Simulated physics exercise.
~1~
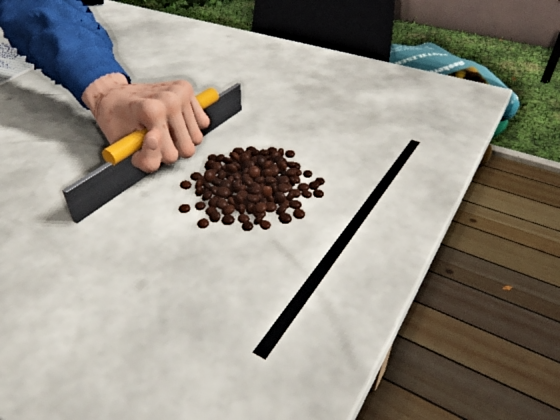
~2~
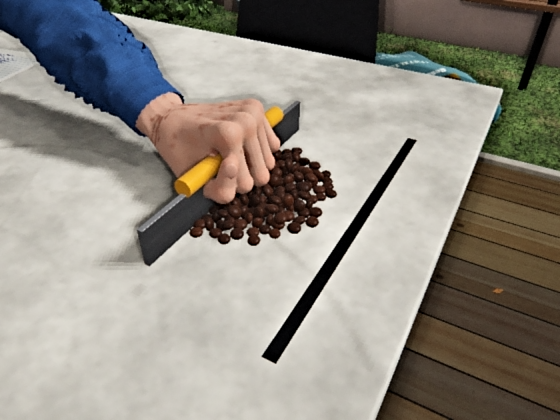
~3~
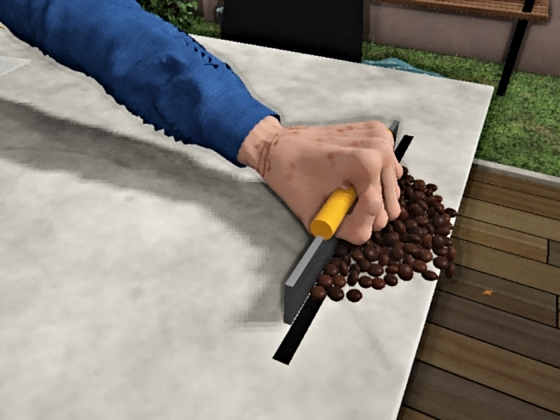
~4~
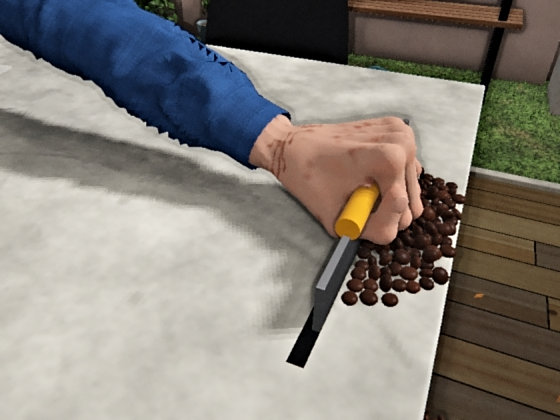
On a pale table outdoors, a hand gripping a scraper by its yellow handle pushed a heap of small brown bits to the right until the blade reached the black tape line, leaving the bits bunched up at the table's edge.
